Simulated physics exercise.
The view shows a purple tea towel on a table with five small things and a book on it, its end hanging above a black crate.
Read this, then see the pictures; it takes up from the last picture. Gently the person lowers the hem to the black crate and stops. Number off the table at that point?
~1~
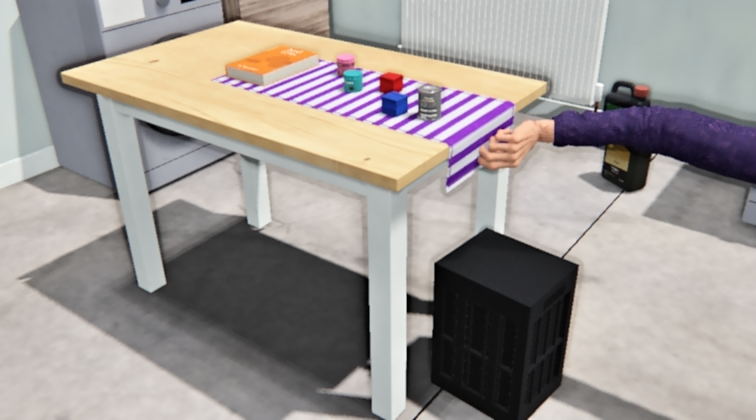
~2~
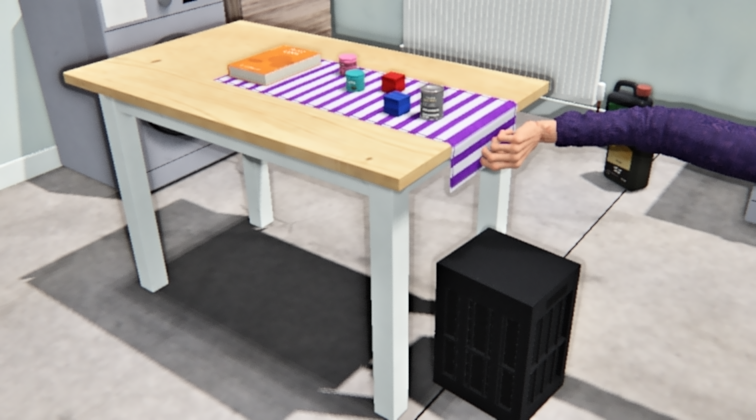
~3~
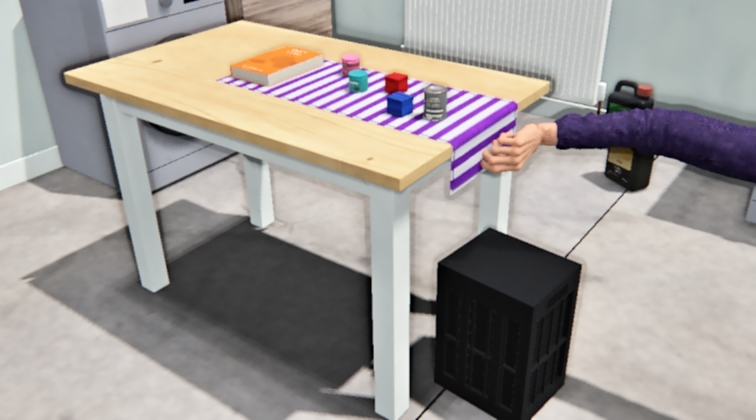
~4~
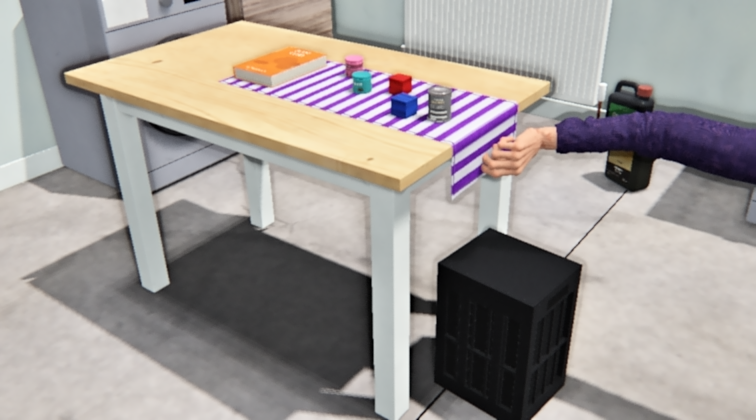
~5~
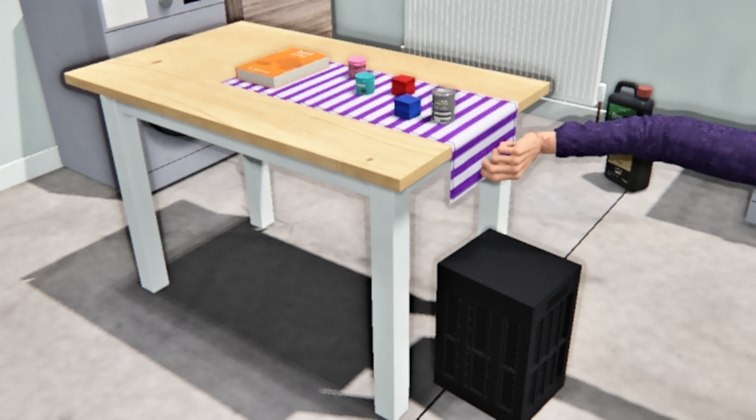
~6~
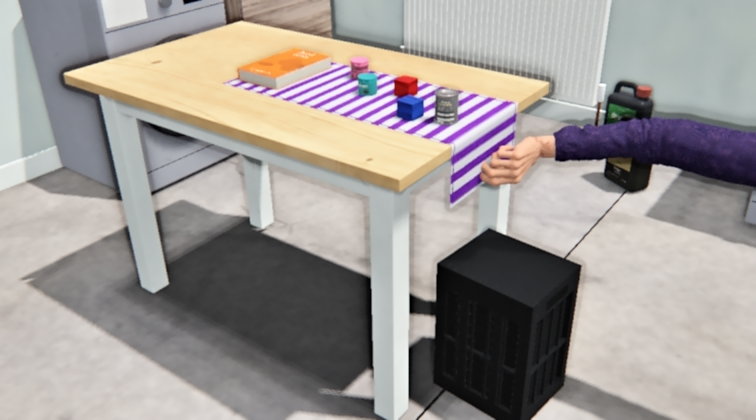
Two.
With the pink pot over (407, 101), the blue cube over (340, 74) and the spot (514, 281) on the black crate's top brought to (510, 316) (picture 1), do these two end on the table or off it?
As for the pink pot, it leaves the top; as for the blue cube, it holds its spot.
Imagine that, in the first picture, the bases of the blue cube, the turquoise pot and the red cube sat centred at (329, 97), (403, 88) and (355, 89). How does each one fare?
Blue cube: Safe. Turquoise pot: Safe. Red cube: Safe.
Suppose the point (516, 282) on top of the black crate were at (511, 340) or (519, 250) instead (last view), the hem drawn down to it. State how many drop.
You'd get 4 and then 1.
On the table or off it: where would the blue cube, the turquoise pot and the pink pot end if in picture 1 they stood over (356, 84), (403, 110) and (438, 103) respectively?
Each in turn: The blue cube stays aloft, the turquoise pot goes down, the pink pot goes down.
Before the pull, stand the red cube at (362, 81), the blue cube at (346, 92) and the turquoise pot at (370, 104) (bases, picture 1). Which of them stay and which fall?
In the end the red cube is still on top, the blue cube is still on top, and the turquoise pot is still on top.
Soon after, hem near (483, 219); grey can gone.
Then, hem on the crate; grey can and blue cube gone.
At rest, hem on the crate; grey can and blue cube gone. It carries off two.
